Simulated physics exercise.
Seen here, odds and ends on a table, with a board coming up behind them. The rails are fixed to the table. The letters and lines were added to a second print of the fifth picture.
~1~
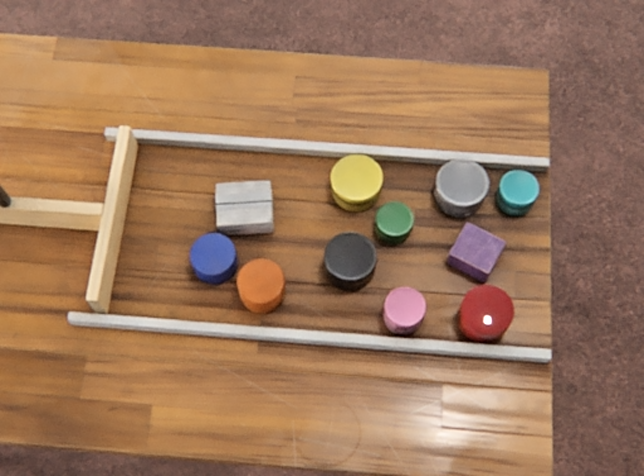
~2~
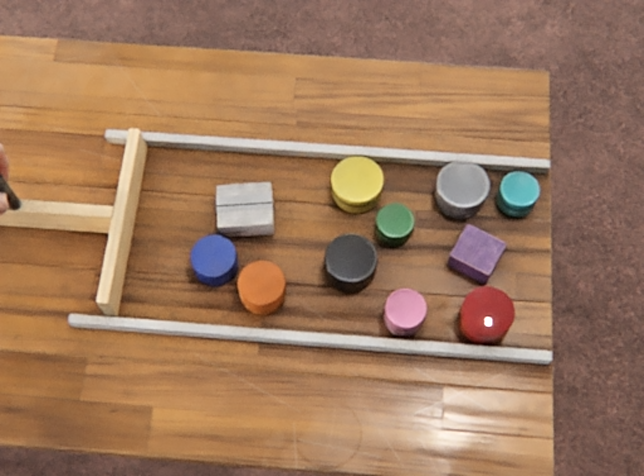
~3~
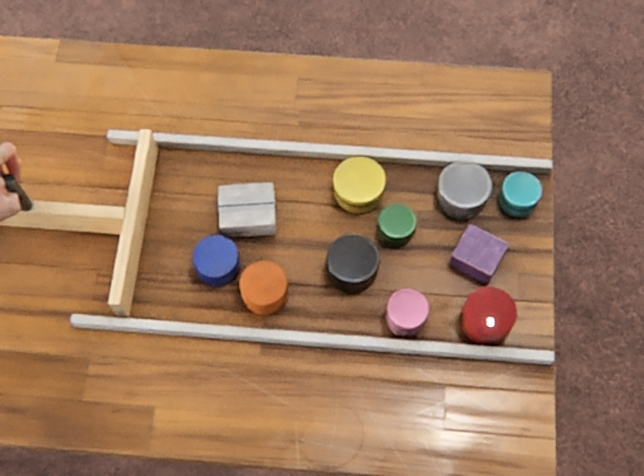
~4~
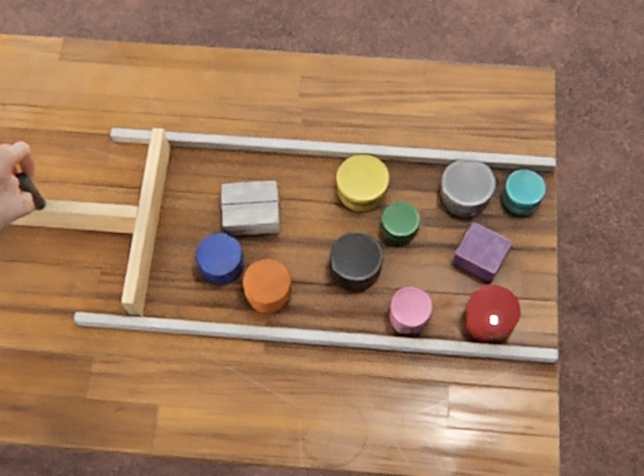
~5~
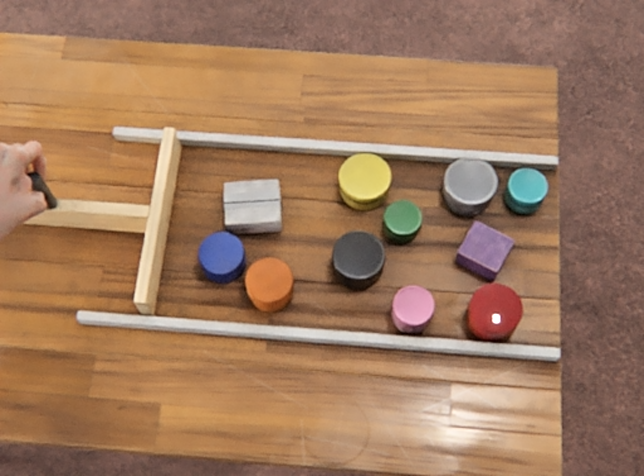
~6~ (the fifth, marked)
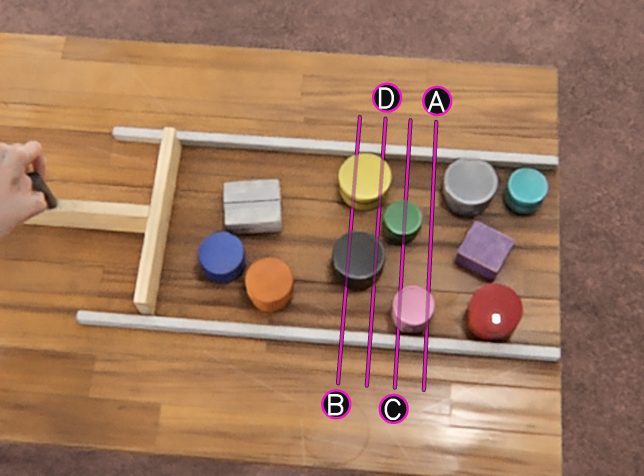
On a wooden table above a brown carpet, seen from overhead, two pale rails run left to right with a light wooden board standing between them at the left. Between the rails sit a white box, blue tin and orange pot nearest the board, yellow, green, black and pink pieces mid-table, and grey, turquoise, purple and red ones at right. A hand enters at left, pushing the board's handle steadily rightward toward the still objects, untouched so far, as the view shifts very slightly.
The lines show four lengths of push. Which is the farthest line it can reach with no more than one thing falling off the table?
A is the last line within the limit.
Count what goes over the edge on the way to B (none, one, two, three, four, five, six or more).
The count is none.
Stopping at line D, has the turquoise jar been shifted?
No.
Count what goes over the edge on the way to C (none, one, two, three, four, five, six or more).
In all, none.
On the marked copy, A at (430, 248); B at (350, 242); C at (403, 246); D at (377, 244).
Taking A. A third of the way, board (252, 218); orange pot (295, 300); blue tin (280, 259).
Two thirds of the way, board (350, 226); green jar (431, 224); black jar (426, 265).
When it is over, board (428, 231); turquoise jar (559, 196); purple block (549, 246); none fallen.
As for the rest, B is within the limit but short; C is within the limit but short; D is within the limit but short.
